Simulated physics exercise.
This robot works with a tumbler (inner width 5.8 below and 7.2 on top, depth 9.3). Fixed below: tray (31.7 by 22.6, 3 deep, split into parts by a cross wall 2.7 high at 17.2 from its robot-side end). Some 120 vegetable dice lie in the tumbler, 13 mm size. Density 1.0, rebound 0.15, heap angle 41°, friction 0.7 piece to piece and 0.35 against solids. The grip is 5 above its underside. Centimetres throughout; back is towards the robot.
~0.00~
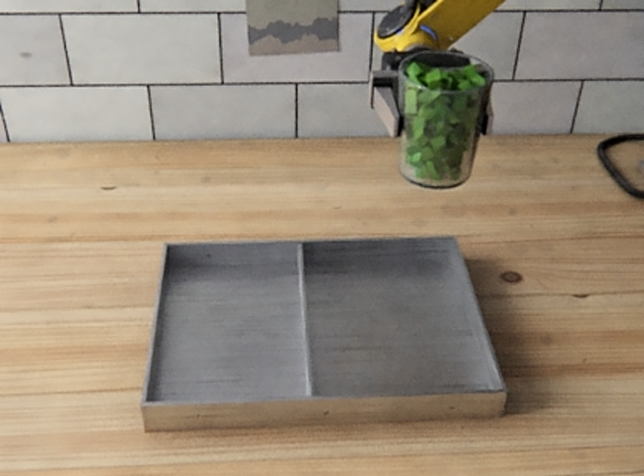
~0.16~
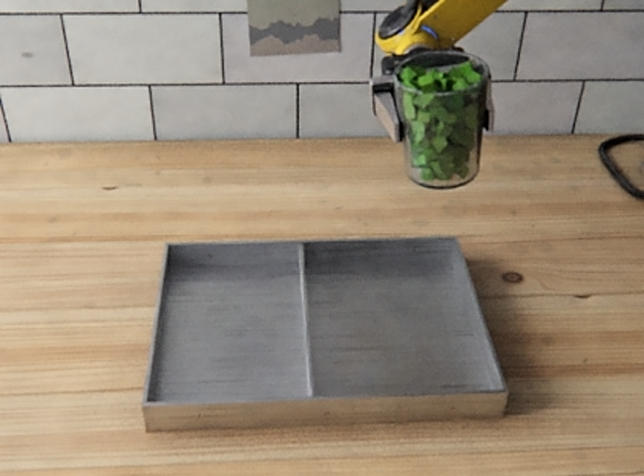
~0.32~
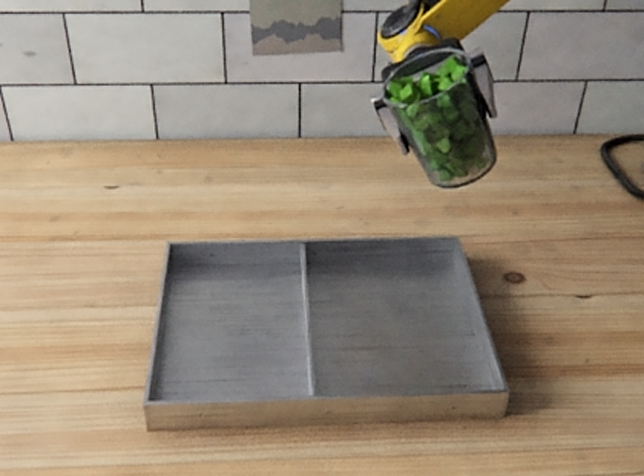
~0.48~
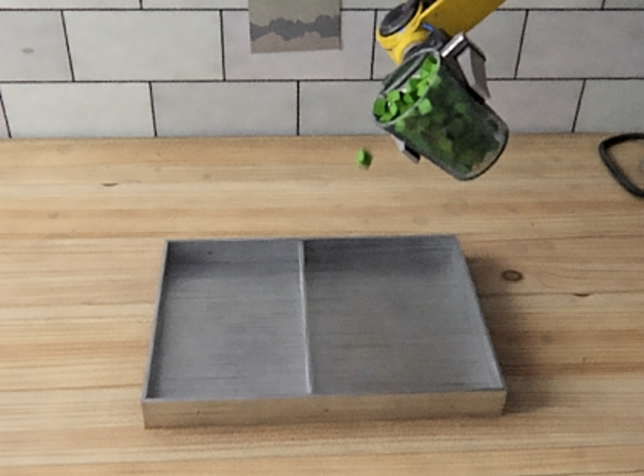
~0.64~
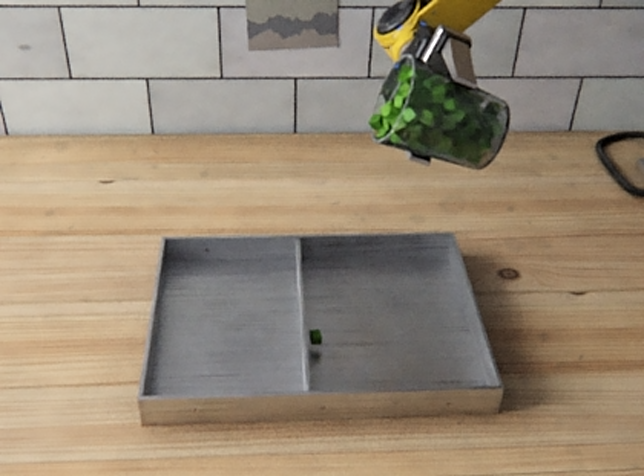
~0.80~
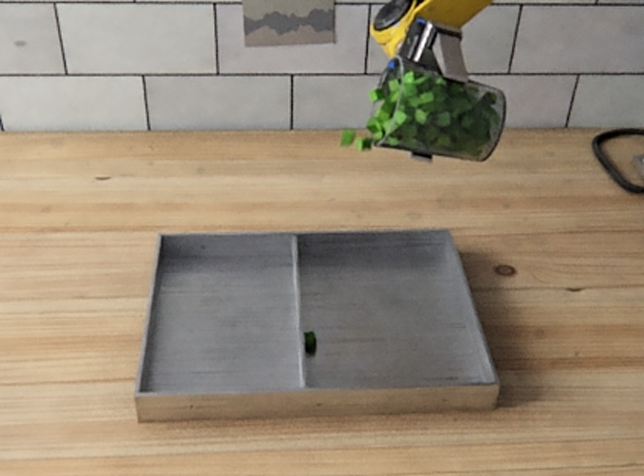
To begin with, a yellow robot arm holds a clear tumbler of green vegetable dice upright above a divided grey tray on a wooden surface. The arm tilts the tumbler steadily to the left, and one piece drops into the tray's right part. Tilted further, the tumbler has dice bunched at its mouth and another just beyond it.
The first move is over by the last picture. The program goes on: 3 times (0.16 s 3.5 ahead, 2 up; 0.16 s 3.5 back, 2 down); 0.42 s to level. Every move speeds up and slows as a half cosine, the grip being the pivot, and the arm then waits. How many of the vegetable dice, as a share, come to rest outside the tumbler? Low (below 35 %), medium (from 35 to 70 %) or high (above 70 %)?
Answer: Medium; from 35 to 70 % of the vegetable dice finish outside the tumbler.
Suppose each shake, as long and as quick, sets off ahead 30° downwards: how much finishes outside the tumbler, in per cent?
Some 25 per cent.
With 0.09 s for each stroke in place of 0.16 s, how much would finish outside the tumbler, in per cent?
In that case some 90 per cent.
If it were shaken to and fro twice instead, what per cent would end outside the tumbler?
It would be near 40 per cent.
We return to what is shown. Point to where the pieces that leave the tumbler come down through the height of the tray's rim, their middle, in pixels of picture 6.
Near (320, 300).
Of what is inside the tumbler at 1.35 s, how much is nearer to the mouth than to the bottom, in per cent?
About 60 per cent.
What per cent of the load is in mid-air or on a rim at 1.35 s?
Some 4 per cent.
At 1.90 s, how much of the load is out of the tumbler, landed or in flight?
About 45 per cent by then.
After 1.35 s, tilted 75° forward, highest piece 27 above the table; 81 in the tumbler, 22 in the robot-side part, 15 in the far-side part, 5 in flight or on a rim.
After 1.90 s, tilted 55° forward, highest piece 26 above the table; 68 in the tumbler, 38 in the robot-side part, 17 in the far-side part.
After 2.38 s, level, highest piece 27 above the table; 68 in the tumbler, 38 in the robot-side part, 17 in the far-side part.
After 3.43 s, level, highest piece 27 above the table; 68 in the tumbler, 38 in the robot-side part, 17 in the far-side part.
At rest, 68 in the tumbler, 38 in the robot-side part, 17 in the far-side part. That is 45 % outside the tumbler.
